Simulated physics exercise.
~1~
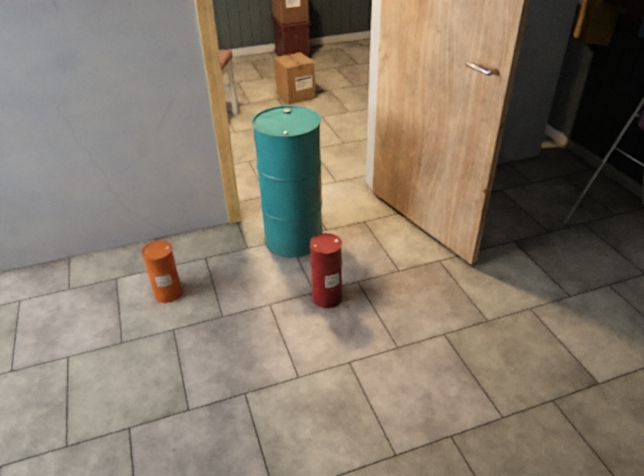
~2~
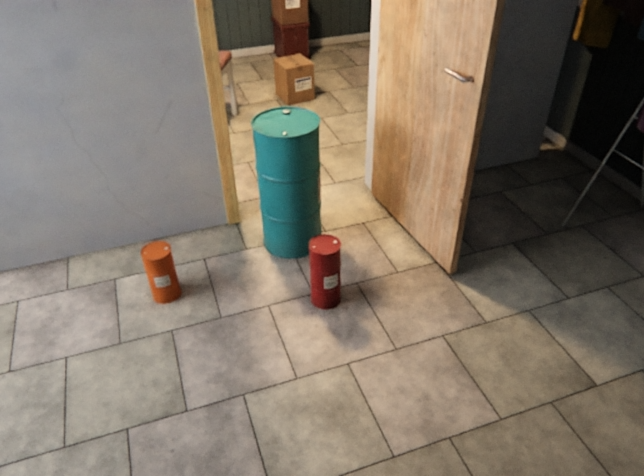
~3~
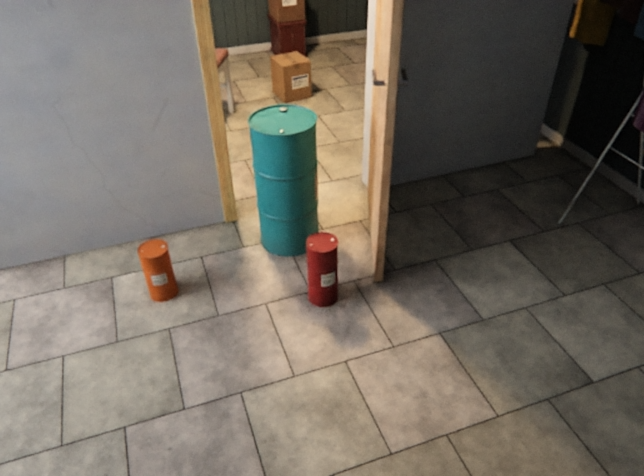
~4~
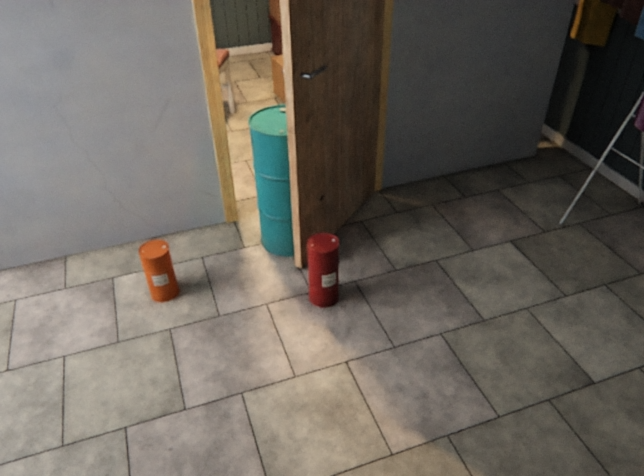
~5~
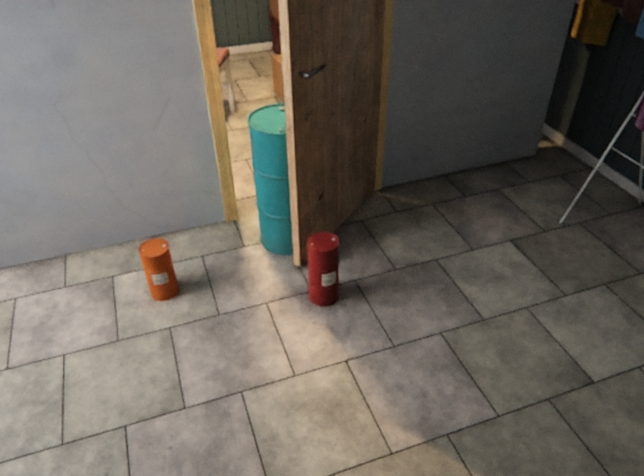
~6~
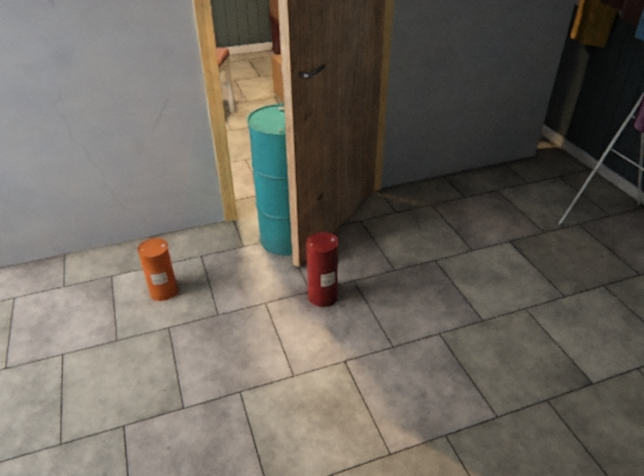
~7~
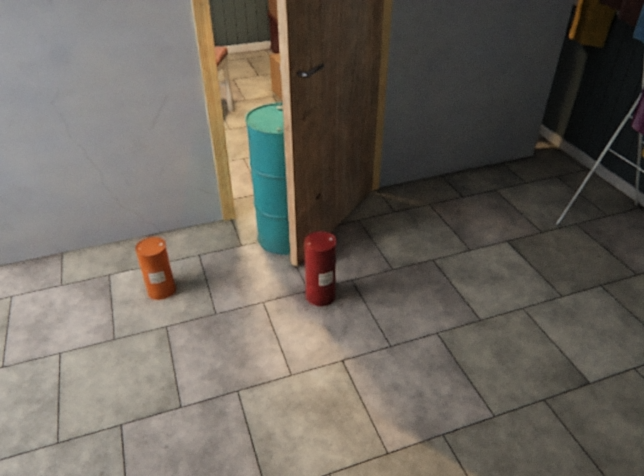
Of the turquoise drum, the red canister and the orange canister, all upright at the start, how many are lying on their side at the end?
None of them are lying on their side. The turquoise drum and both canisters are still standing upright at the end.
